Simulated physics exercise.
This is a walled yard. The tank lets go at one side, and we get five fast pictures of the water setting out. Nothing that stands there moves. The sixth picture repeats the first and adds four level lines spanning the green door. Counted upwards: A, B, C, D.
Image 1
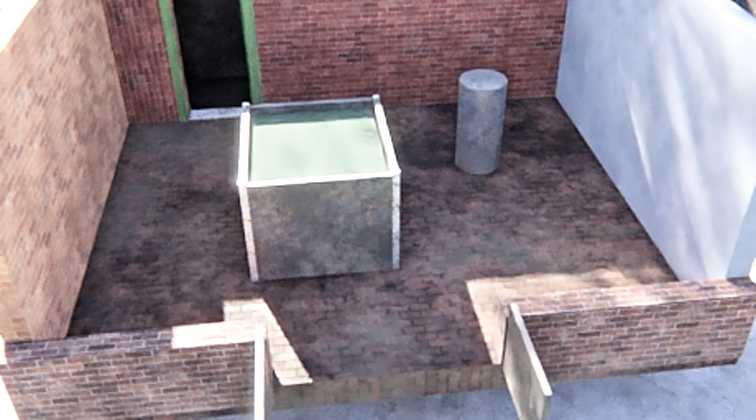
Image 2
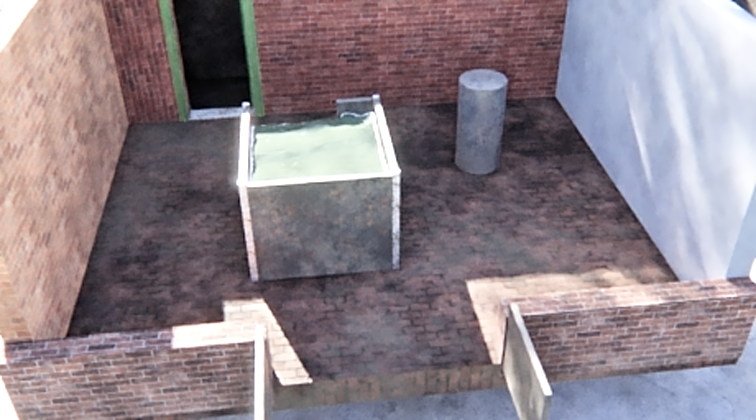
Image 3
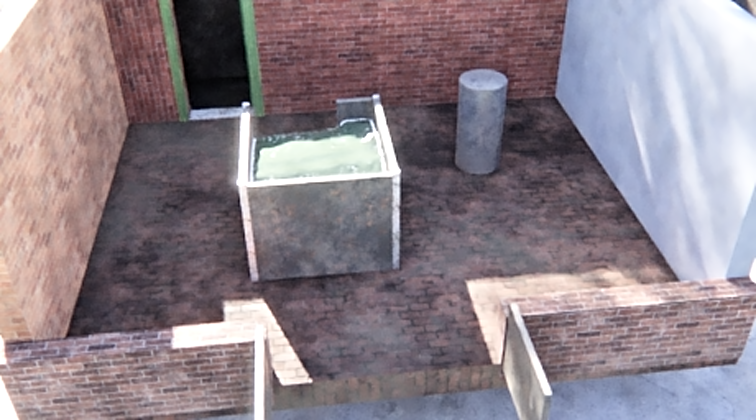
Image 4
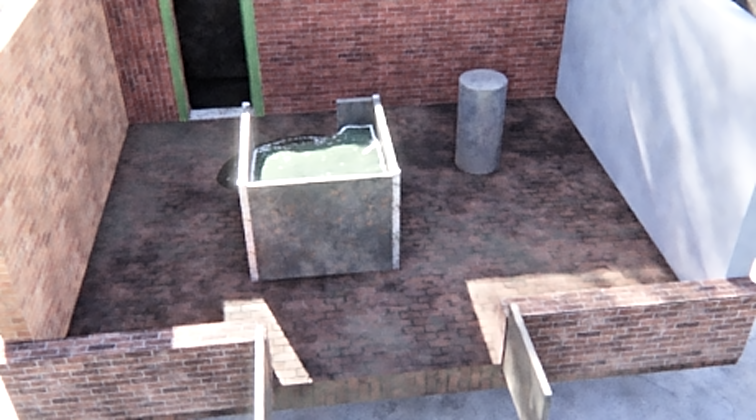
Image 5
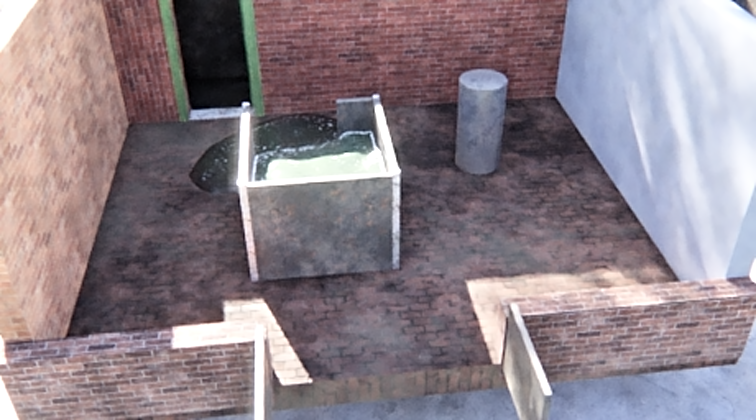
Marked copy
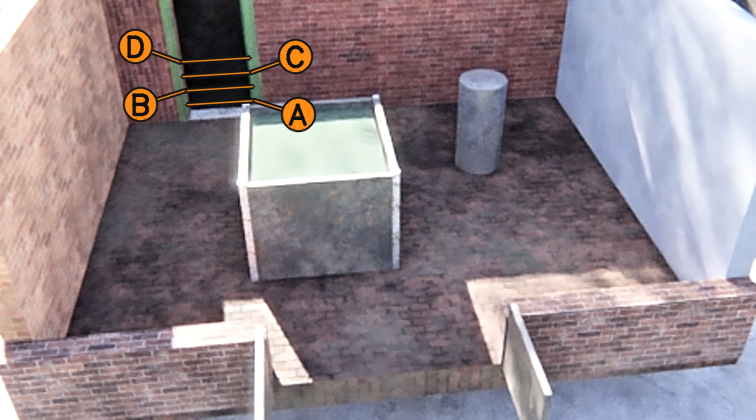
A square tank of greenish water stood in a brick-walled yard near a grey cylinder; its water sank and sloshed as the back opened, then a dark, wet patch spread out behind and to the left.
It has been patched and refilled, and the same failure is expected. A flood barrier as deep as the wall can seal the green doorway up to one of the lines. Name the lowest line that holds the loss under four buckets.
It is B.
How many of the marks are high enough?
Three.
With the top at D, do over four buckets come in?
No, not at all.
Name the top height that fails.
It is A.
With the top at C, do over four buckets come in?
No.
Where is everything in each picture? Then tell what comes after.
Water in the tank at rest, its middle at (316, 145); foot of the green doorway at (223, 118); open gate at (384, 304).
Water covers 1 % of the ground, its front hidden from here.
Water covers 3 % of the ground, its front hidden from here.
Water covers 7 % of the ground, its front hidden from here.
Water covers 13 % of the ground and shows as far out as (303, 116).
On the marked copy, A at (220, 102); B at (219, 88); C at (216, 74); D at (214, 59); from the bottom up A, B, C, D.
With A, about 11 bucketfuls get in.
With B, a splash gets over, under a bucket.
With C, nothing gets over.
With D, nothing gets over.
